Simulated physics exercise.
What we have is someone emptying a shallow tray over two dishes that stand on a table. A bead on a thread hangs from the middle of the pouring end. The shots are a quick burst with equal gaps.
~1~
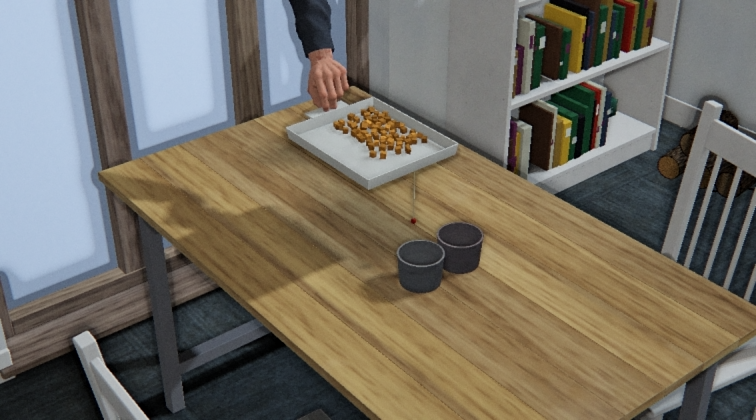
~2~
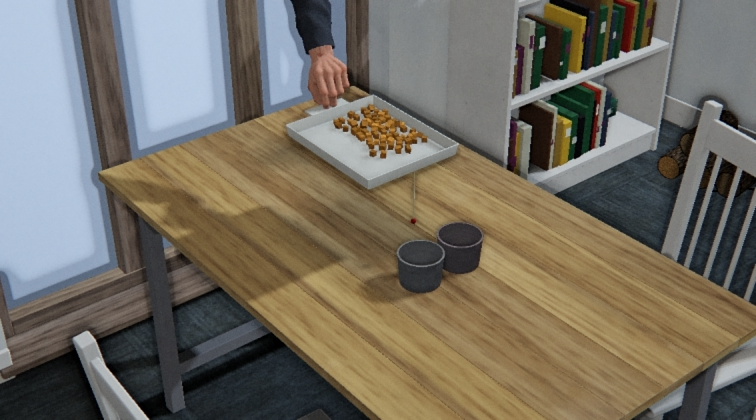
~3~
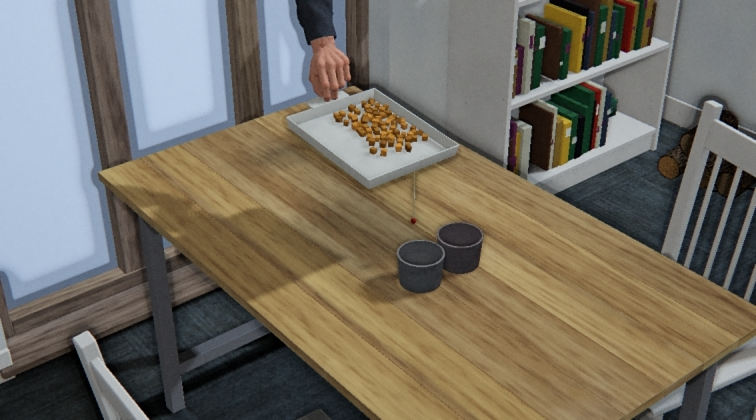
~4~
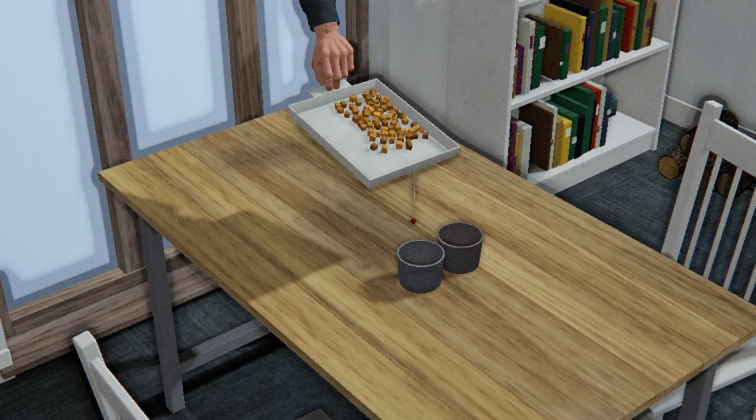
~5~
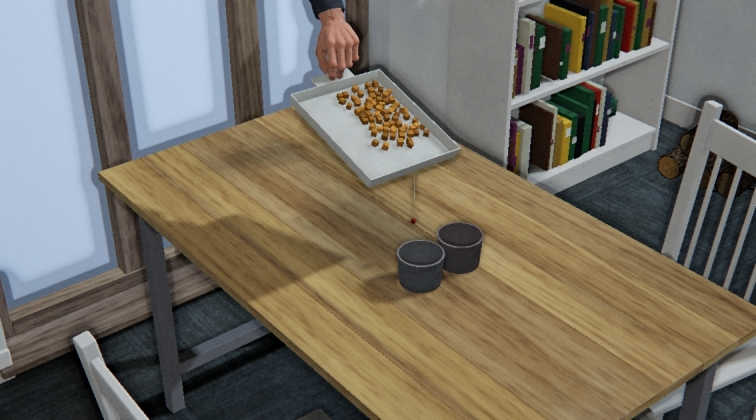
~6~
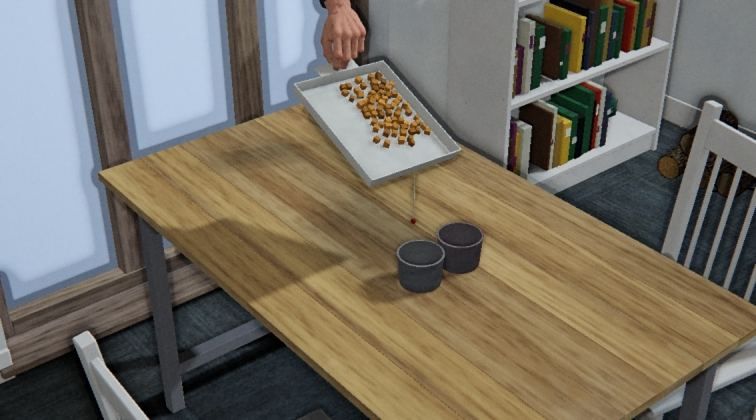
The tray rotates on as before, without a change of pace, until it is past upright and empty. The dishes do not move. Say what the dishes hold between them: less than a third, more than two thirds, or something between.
Together they catch between a third and two thirds.
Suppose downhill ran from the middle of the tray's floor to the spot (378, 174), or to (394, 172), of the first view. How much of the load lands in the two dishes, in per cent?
In turn 10 and 40 in a hundred.
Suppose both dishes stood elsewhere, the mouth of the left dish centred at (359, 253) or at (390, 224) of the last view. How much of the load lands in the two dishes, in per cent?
The first gives 0 %, the second 0 %.
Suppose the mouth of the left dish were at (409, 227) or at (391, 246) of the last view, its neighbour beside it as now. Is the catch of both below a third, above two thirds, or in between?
At the first place under a third, at the second under a third.
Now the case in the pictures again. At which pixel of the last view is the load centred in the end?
At about (464, 255).
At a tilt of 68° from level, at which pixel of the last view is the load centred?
Close to (434, 145).
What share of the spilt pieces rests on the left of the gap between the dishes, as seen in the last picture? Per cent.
Near 30 %.
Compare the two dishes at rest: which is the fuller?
Fuller: The right one.
Just after the last frame, tray tipped steeply; almost all on the tray; about a tenth in the air.
A moment on, tray tipped past a quarter turn; roughly half on the tray; just a few in the left dish; about a tenth in the right dish; about a tenth outside both; roughly a quarter in the air.
Further on, tray tipped past a quarter turn; about a tenth in the left dish; roughly a third in the right dish; roughly half outside both.
When it is over, tray tipped past a quarter turn; about a tenth in the left dish; roughly a third in the right dish; roughly half outside both.
